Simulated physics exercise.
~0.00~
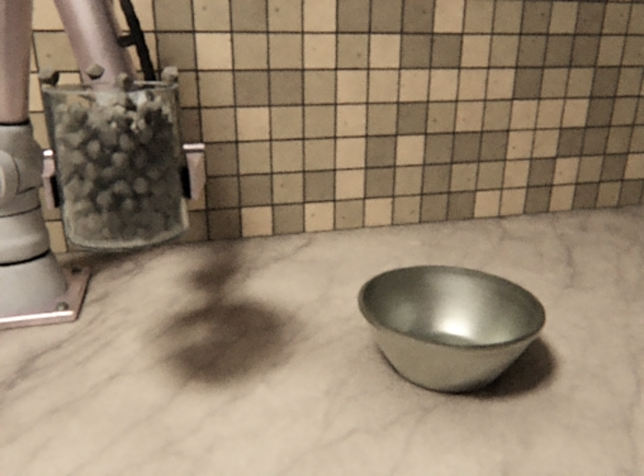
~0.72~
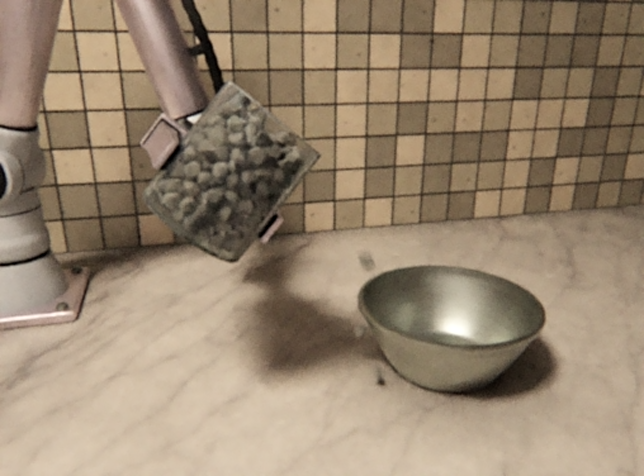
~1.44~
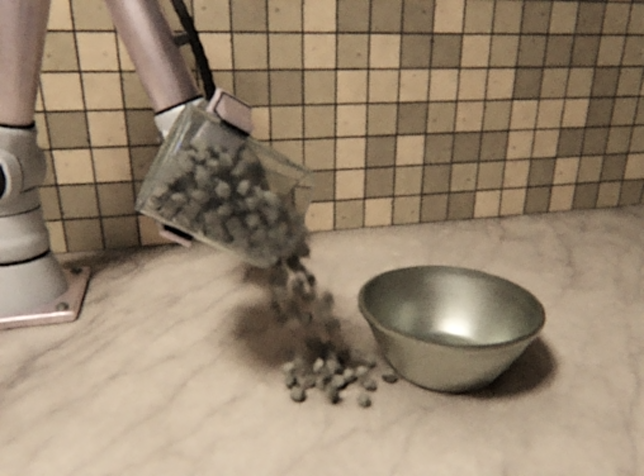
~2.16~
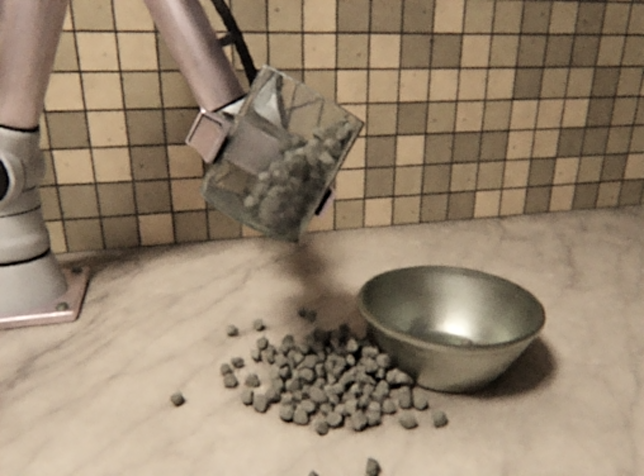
In the video, a robot arm moves a clear cup of gray pebbles toward a metal bowl on a marble counter and tips it, spilling many onto the counter beside the bowl, before tilting it partway back with some pebbles still inside.
